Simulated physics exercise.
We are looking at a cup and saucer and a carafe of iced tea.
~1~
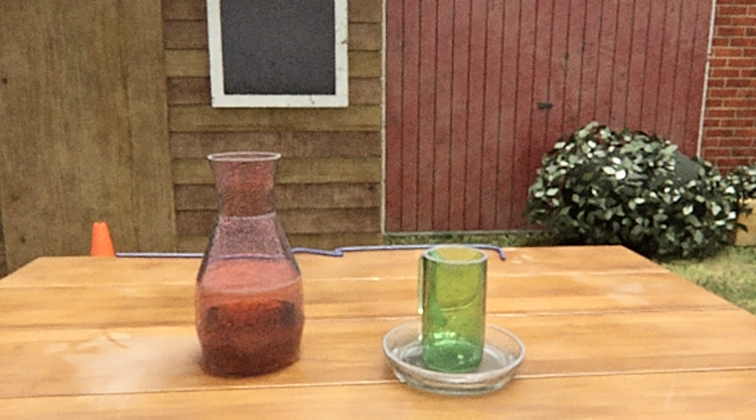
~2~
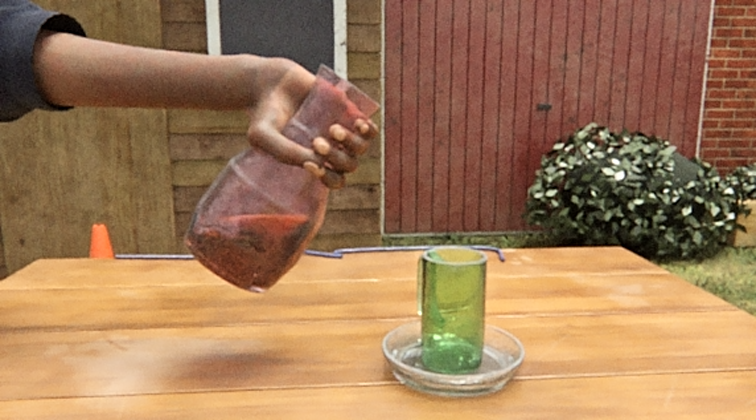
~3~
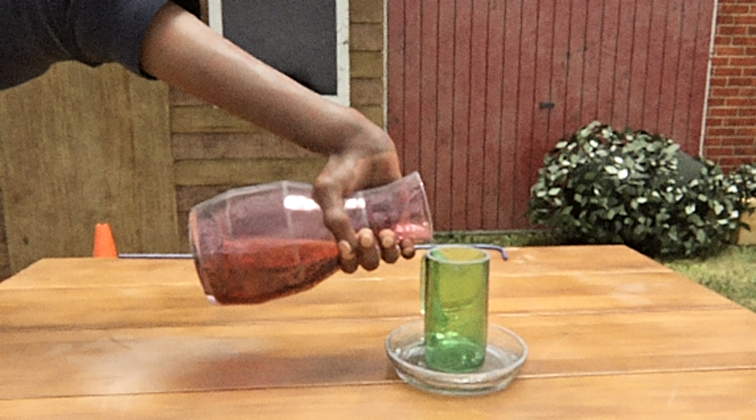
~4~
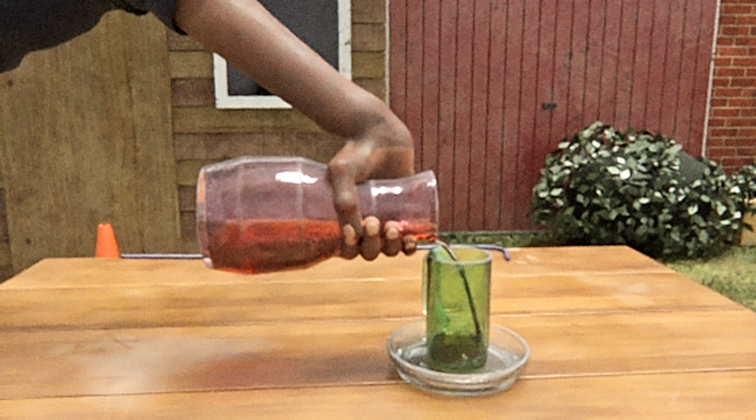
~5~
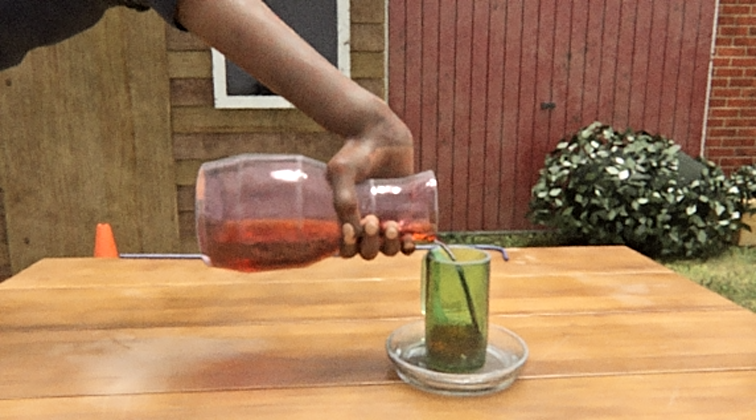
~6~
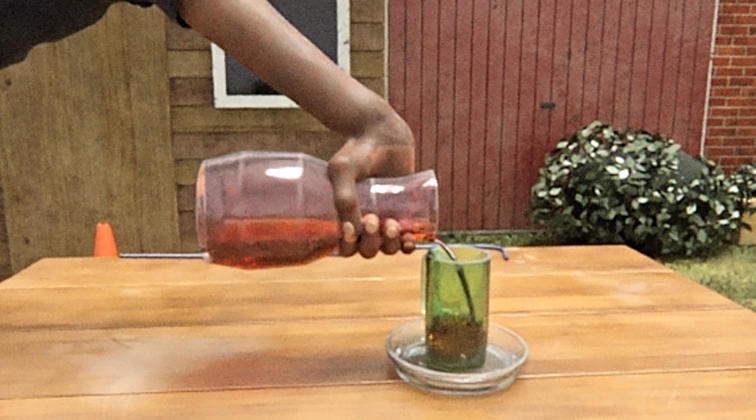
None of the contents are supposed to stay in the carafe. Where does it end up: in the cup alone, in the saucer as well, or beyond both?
It reaches the saucer but no further.
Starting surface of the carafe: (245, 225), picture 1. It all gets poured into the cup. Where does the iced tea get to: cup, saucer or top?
Result: Overflow onto the top.
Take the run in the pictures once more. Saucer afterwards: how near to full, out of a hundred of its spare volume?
Result: Some 30 per cent, approximately.
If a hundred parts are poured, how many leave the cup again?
Estimate: Close to 15 percent.
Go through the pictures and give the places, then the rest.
In the first frame, nothing is moving yet; carafe (249, 256) about a quarter full; cup (454, 305) empty; saucer (468, 381) dry.
In the second frame, the carafe is picked up; carafe (290, 174) tipped 35° with all of its load; cup (453, 306) empty.
In the third frame, the carafe leans over the cup; carafe (319, 231) tipped 80° with all of its load; cup (456, 305) empty.
In the fourth frame, the iced tea is flowing; carafe (325, 212) tipped 90° with nearly all of its load; cup nearly empty, surface at (457, 343).
In the fifth frame, the iced tea is flowing; carafe (325, 211) tipped 90° with about three quarters of its load; cup (457, 305) about a quarter full.
In the sixth frame, the iced tea is flowing; carafe (325, 208) tipped 90° with about three quarters of its load; cup about a third full, surface at (457, 324); saucer (471, 381) dry.
Next, the cup is about three quarters full; the saucer is dry.
After that, the cup is full to the brim; the saucer is wet, with room to spare.
Finally, the cup is full to the brim; the saucer is wet, with room to spare.
